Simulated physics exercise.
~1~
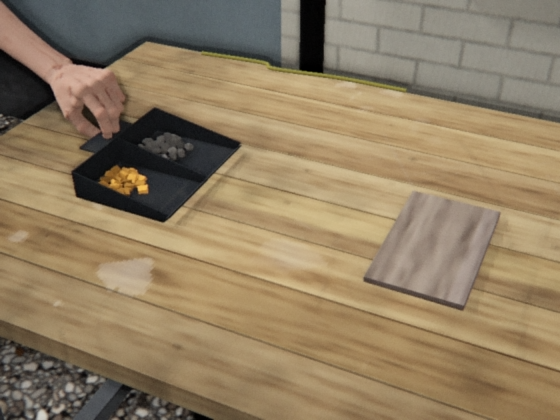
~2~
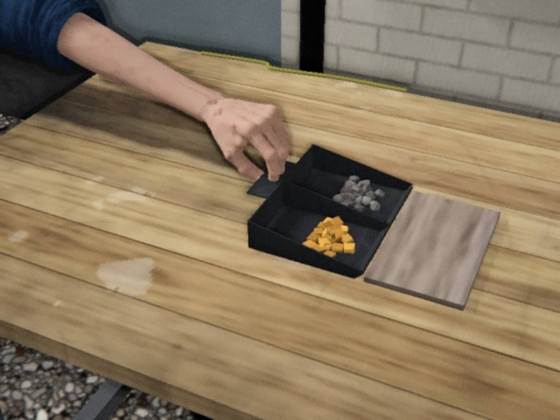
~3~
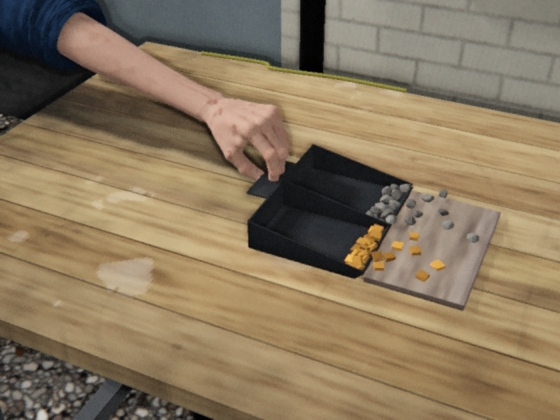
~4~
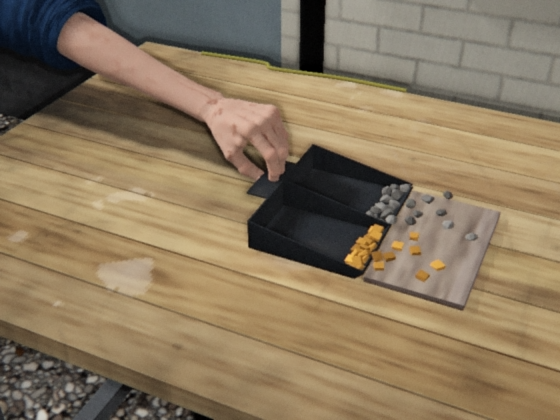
A hand reaches in from the upper left, holding the tab of a shallow black tray on a slatted wooden table, seen from above at an angle. The tray has two compartments, with orange chunks in the nearer one and grey pebbles in the farther one, and a flat greyish-brown board lies to the right. The hand pushes the tray rightward until it stops against the board. Both lots slide forward, and some pieces spill over the low front edge. Finally, orange and grey pieces lie scattered on the board, while the rest stay bunched at the tray's front.
